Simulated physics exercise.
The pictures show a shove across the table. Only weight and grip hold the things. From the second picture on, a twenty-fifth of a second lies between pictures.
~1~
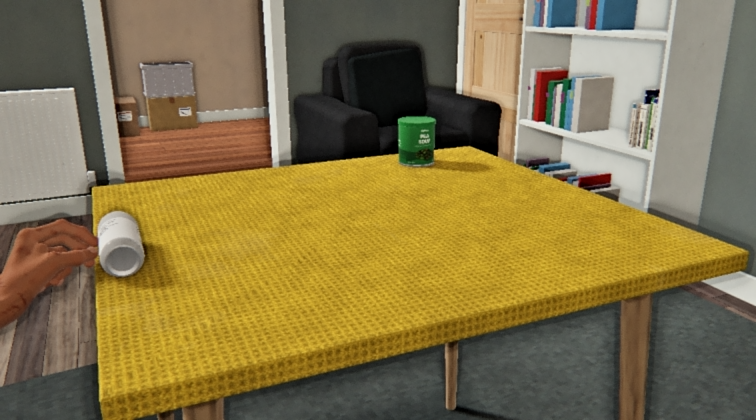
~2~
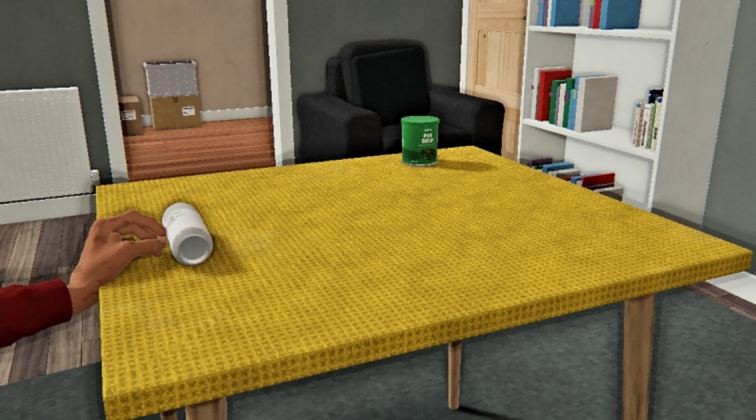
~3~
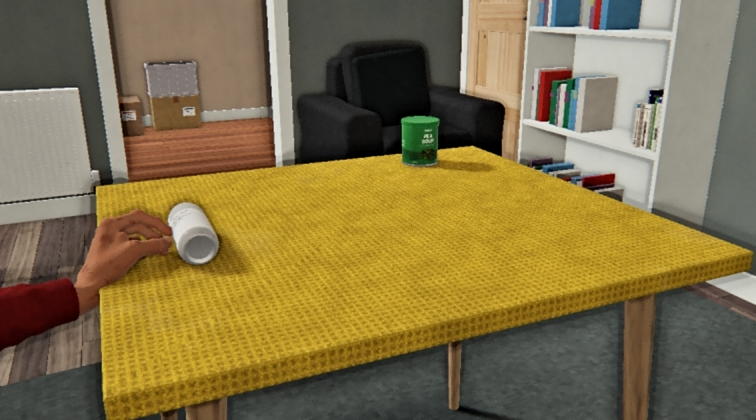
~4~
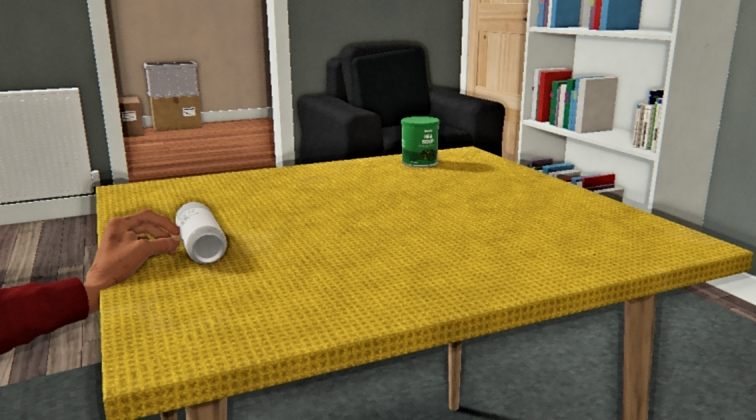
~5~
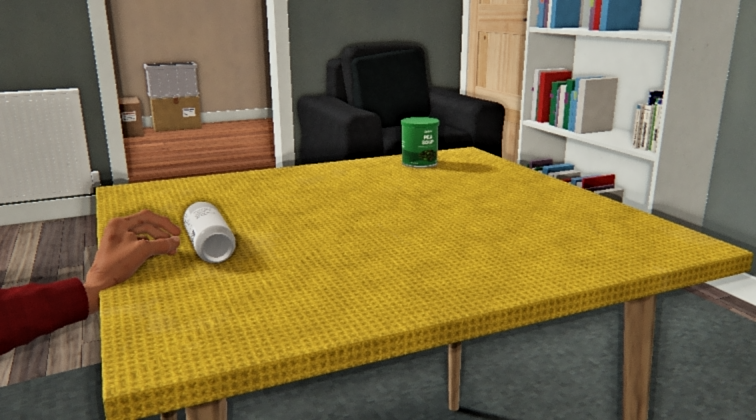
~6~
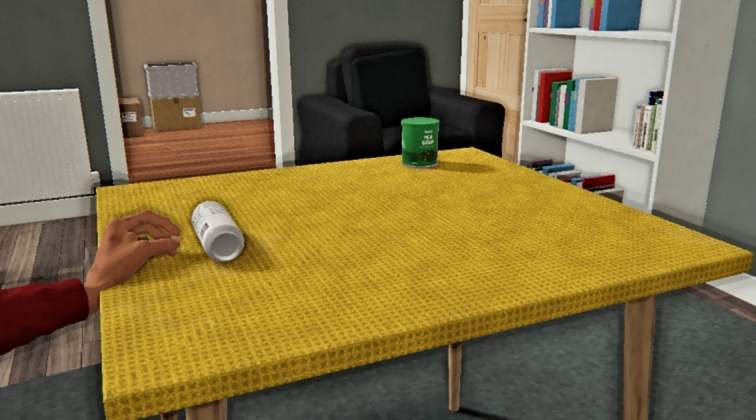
A white can lying on its side at the left of a yellow-covered table, seen from slightly above in a living room, is pushed to the right by a hand reaching in from the left. A green can stands near the far edge, before a black armchair and white bookshelf. After the first larger shift, the red-sleeved hand nearly stills and the white can rolls slightly farther right, leaving the fingers.
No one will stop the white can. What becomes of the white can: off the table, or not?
The white can remains on top.
Then, 0.20 s past the last view, white can displaced about its own width near (250, 226).
Then, 0.40 s past the last view, white can displaced well along near (274, 222).
Finally, moved from the start, white can. Final places as the last picture's camera would see them, white can near (296, 219).
